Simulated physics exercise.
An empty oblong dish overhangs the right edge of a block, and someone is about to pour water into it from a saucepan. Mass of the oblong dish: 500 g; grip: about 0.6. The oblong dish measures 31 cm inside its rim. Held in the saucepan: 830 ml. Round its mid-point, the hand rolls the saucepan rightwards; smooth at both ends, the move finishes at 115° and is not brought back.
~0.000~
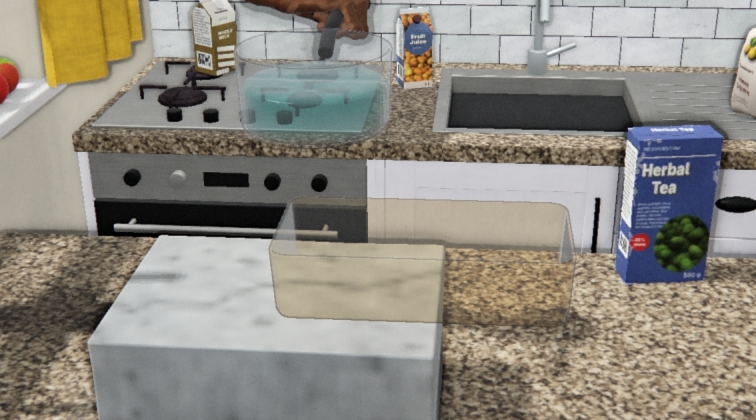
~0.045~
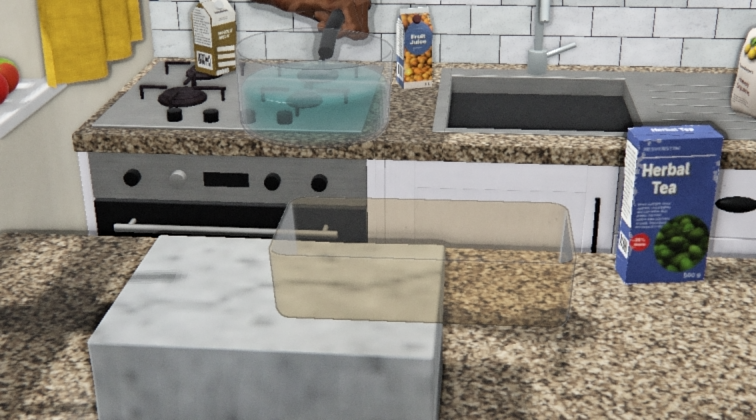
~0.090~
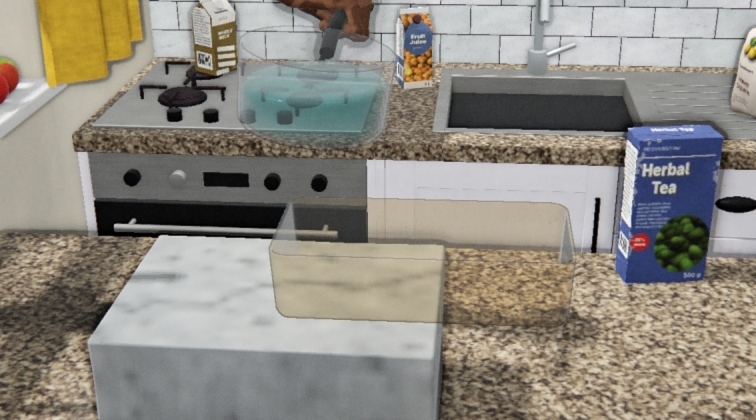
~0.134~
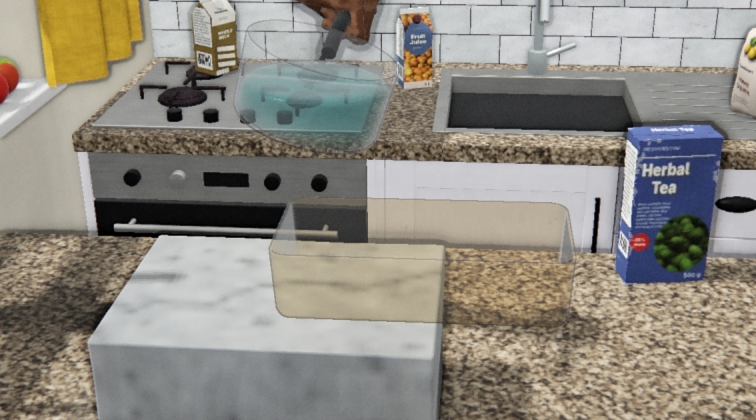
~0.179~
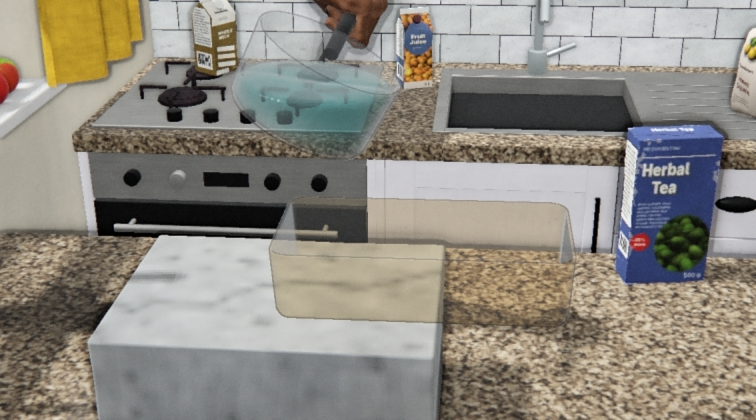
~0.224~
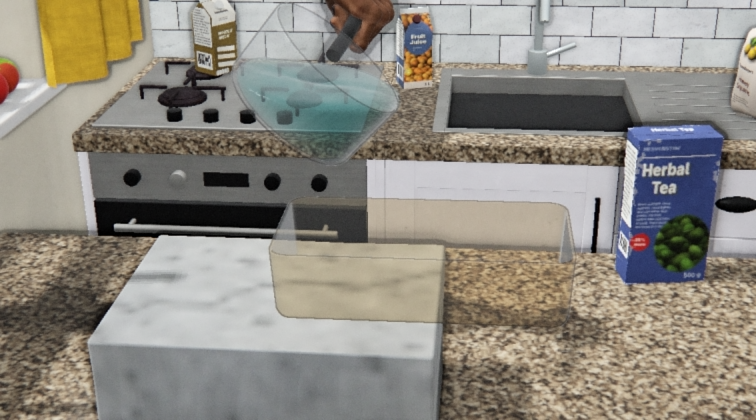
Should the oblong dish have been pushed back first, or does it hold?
Watch the oblong dish: It doesn't fall.
After 0.47 s the tilt is 109° and 19 per cent is still to pour; the oblong dish lies level with 32 per cent in it.
After 0.65 s the tilt is 115° and 3 per cent is still to pour; the oblong dish lies level with 74 per cent in it.
After 0.84 s the tilt is 115° and 0 per cent is still to pour; the oblong dish lies level with 86 per cent in it.
After 1.05 s the tilt is 115° and 0 per cent is still to pour; the oblong dish lies level with 88 per cent in it.
In the end the oblong dish lies level with 88 per cent in it.
